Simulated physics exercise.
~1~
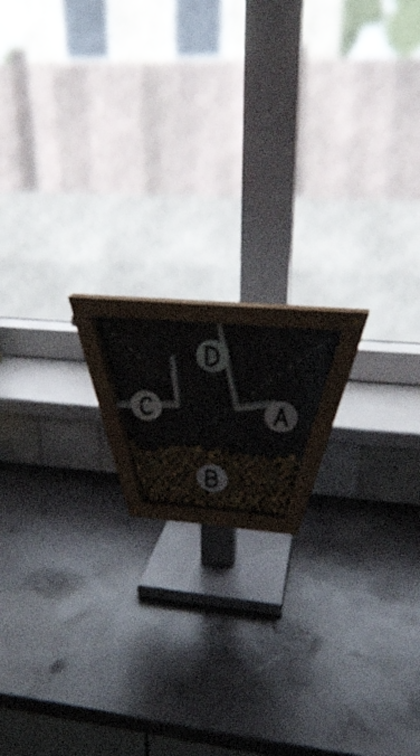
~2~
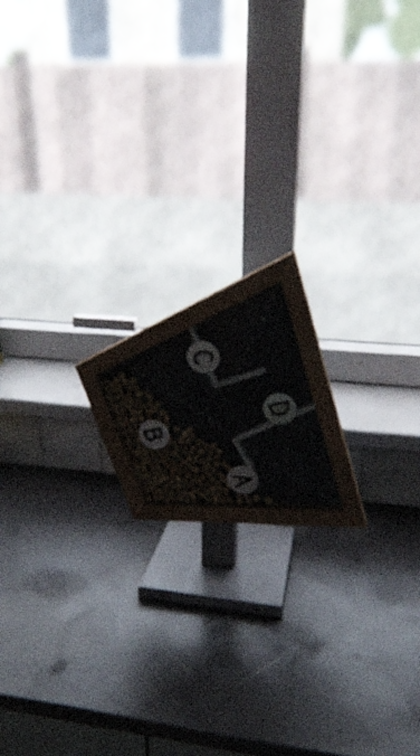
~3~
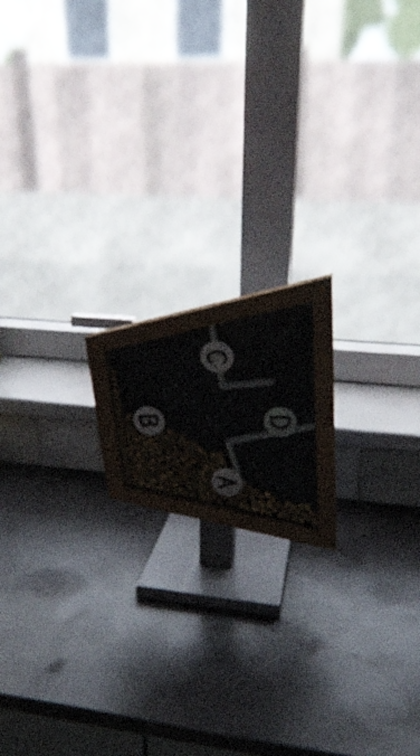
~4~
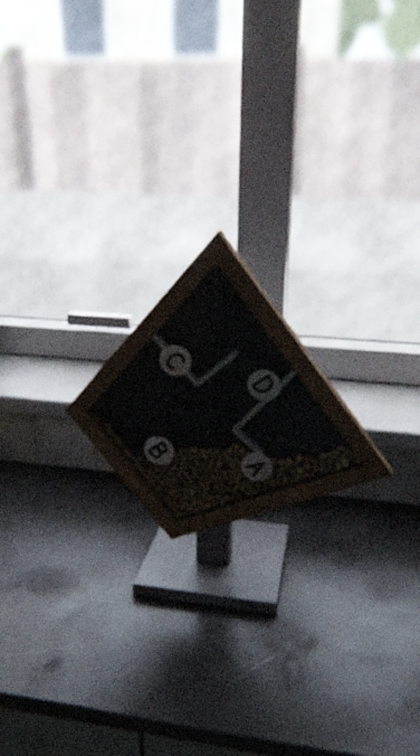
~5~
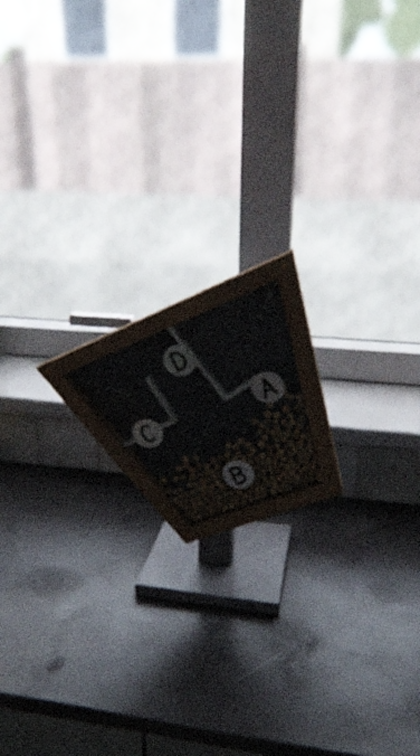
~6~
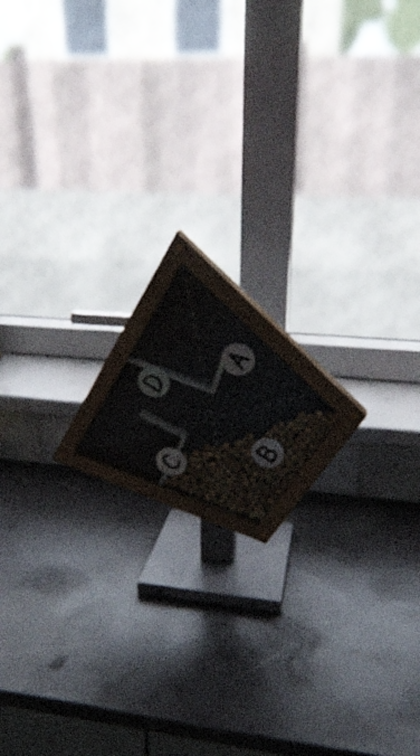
A see-through box of wooden beads tilting clockwise, then swinging back anticlockwise, ending with beads heaped mostly around B, some by C.
